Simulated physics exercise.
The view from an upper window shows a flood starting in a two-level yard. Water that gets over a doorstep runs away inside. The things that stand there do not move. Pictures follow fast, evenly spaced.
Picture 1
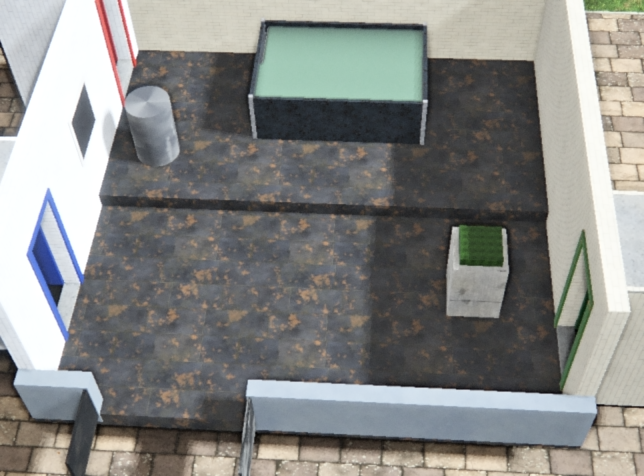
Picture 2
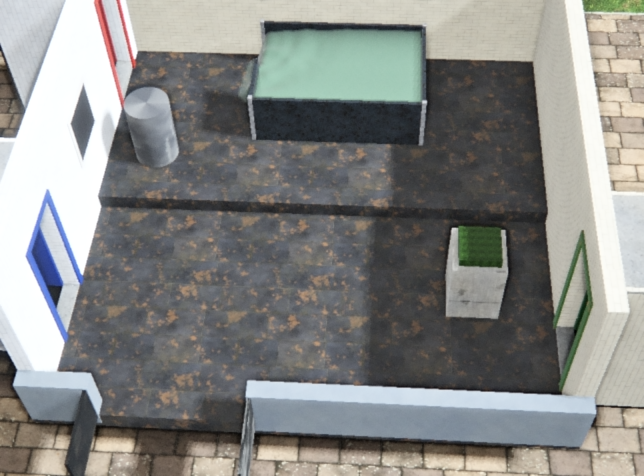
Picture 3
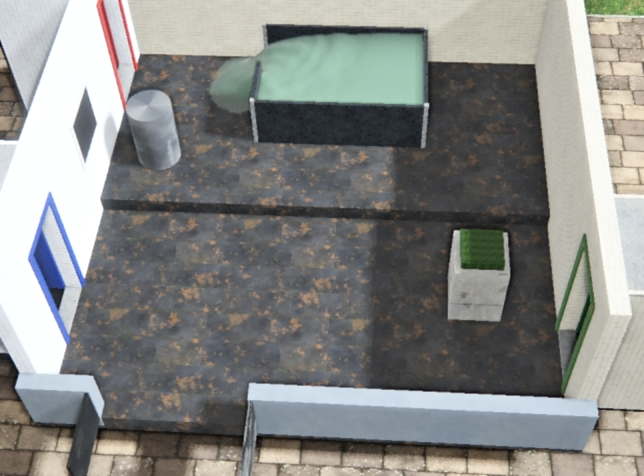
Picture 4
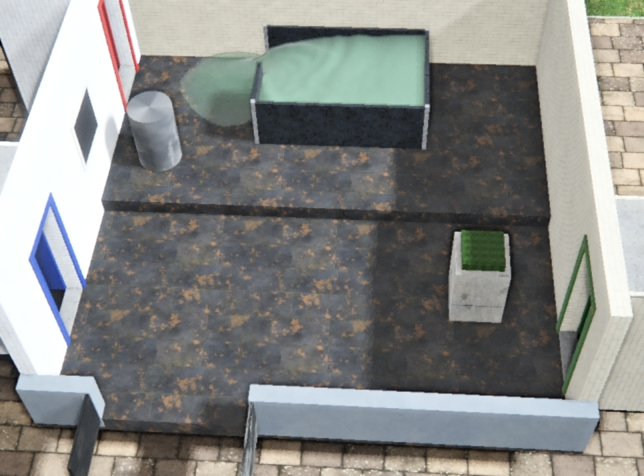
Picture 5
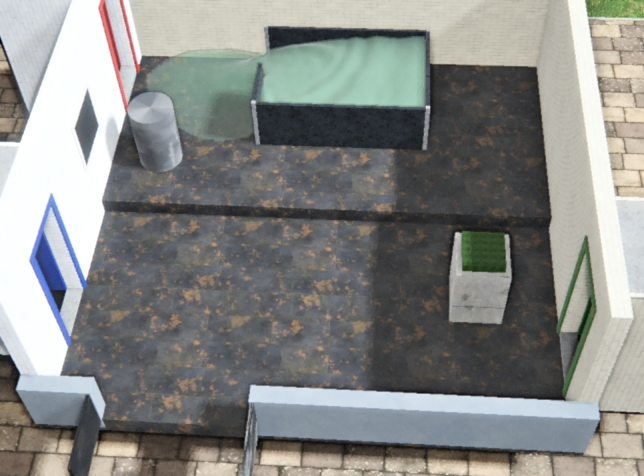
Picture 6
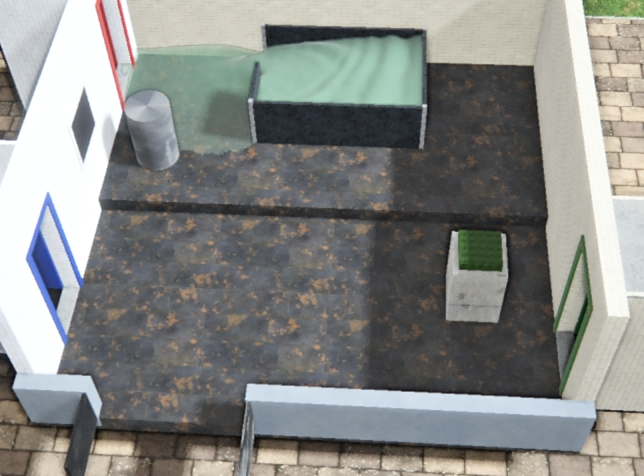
In this clip, a dark-walled tank of green water sits still at the back of a two-level yard, then water pours from its left side and spreads leftward across the upper level, around a grey cylinder.
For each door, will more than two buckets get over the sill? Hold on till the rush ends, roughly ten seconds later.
As I see it, the red door lets in beyond two buckets; the blue door keeps it to two buckets; the green door keeps it to two buckets.
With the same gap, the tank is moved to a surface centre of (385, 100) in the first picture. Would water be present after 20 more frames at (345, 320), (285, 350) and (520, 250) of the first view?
The three spots read left dry, left dry, left dry.
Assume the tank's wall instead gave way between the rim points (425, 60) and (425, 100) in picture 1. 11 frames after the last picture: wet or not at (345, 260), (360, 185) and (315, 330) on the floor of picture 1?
In the order given: Untouched, untouched and untouched.
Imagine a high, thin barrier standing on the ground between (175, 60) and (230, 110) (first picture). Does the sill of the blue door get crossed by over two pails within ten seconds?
The blue door exceeds the limit.
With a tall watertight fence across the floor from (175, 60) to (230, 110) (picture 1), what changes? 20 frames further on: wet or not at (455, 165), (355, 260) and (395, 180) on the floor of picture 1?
The first spot is untouched, the second untouched, the third untouched.
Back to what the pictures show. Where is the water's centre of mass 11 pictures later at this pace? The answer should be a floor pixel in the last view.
Close to (282, 106), I reckon.
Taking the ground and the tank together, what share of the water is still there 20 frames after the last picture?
Some 86 parts in a hundred have not run off.
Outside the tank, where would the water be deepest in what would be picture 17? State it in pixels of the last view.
Deepest point: About (131, 83).
A moment on, water covers 15 % of the floor; the red door over two buckets in, the blue door not reached, the green door not reached.
Next, water covers 20 % of the floor; the red door far over two buckets in, the blue door not reached, the green door not reached.
Then, water covers 40 % of the floor; the red door far over two buckets in, the blue door under two buckets in, the green door not reached.
Later, water covers 65 % of the floor; the red door far over two buckets in, the blue door under two buckets in, the green door not reached.
In the end, water covers 90 % of the floor; the red door far over two buckets in, the blue door under two buckets in, the green door wet at the sill, nothing in.
